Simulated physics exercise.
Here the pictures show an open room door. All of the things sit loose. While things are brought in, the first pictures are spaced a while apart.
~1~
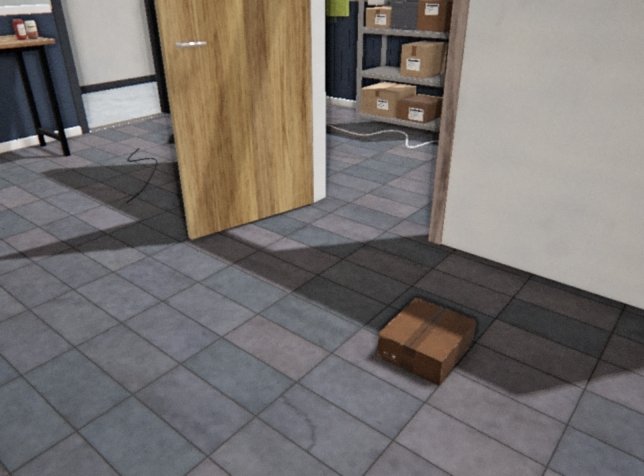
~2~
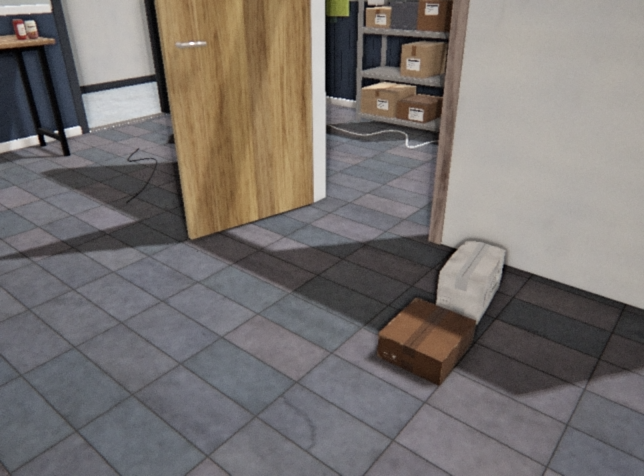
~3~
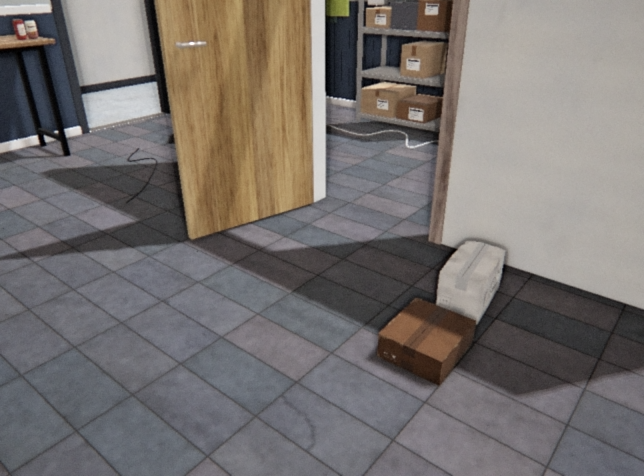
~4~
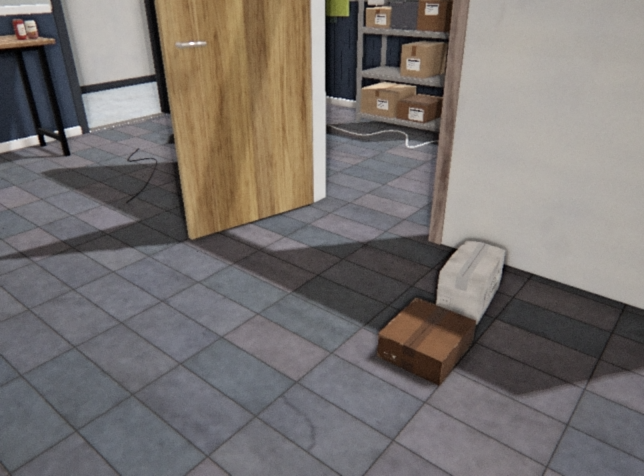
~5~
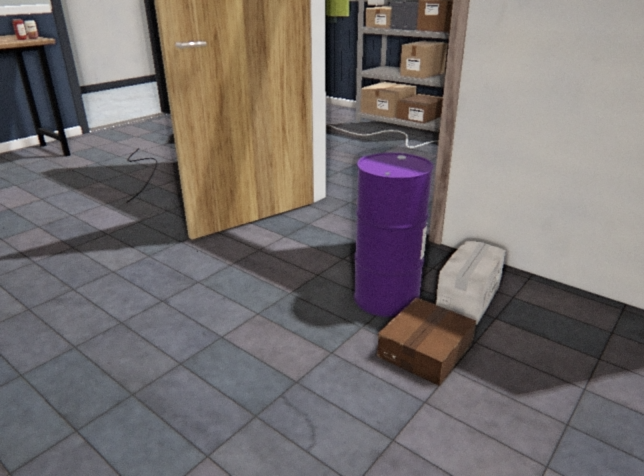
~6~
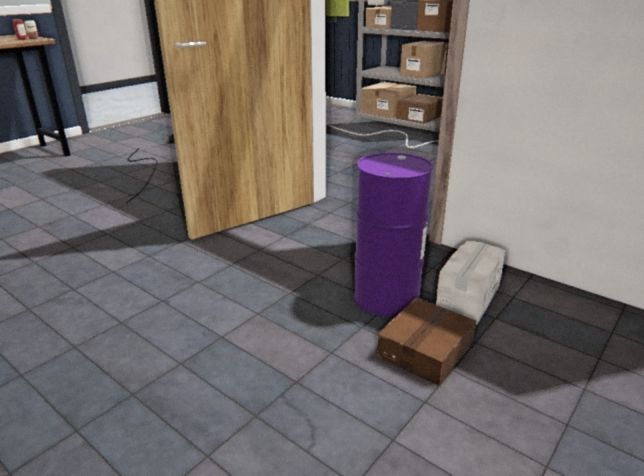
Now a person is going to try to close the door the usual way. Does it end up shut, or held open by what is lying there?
It ends up shut.
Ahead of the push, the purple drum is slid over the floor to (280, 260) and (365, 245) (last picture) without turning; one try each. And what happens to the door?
First, it gets caught partway; second, it gets caught partway.
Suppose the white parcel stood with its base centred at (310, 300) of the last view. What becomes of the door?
It makes it all the way then.
Then, 0.80 s past the last view, open by 81°.
Then, 1.40 s past the last view, open by 46°.
Then, 1.90 s past the last view, open by 13°.
Finally, open by 0°; all 3 still in place. Final places as the last picture's camera would see them, purple drum near (391, 235).
